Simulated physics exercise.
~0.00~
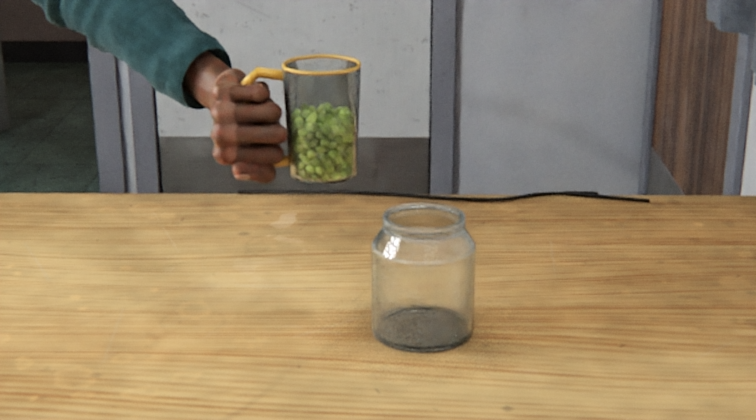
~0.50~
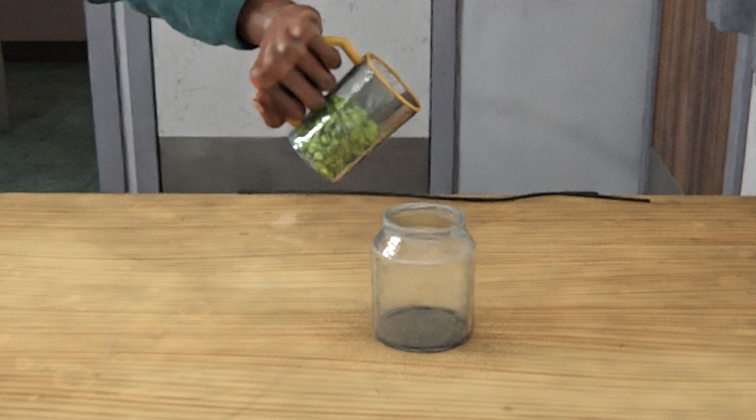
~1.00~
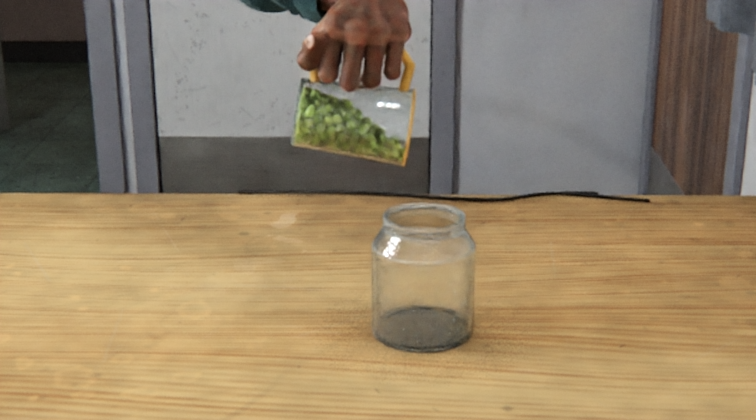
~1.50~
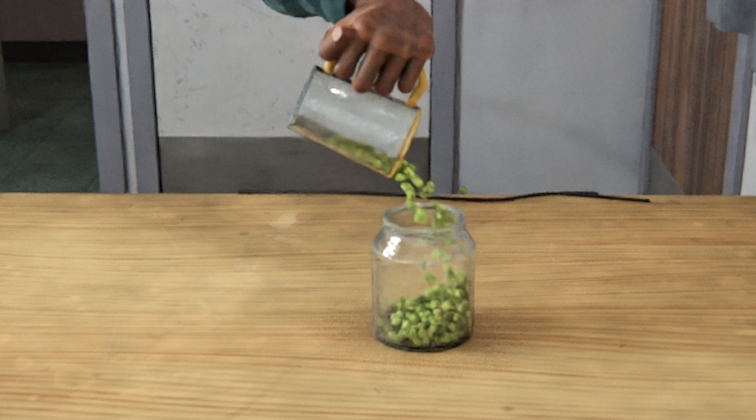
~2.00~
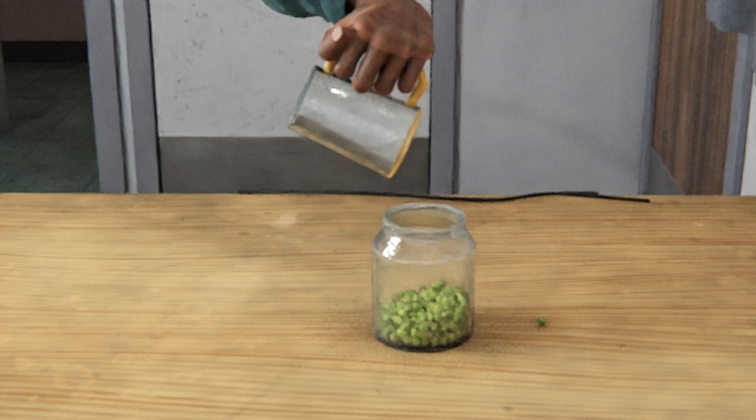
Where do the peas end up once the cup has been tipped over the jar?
Nearly all of the peas end up in the jar. The cup looks empty, and only a stray pea lies on the table to the right.
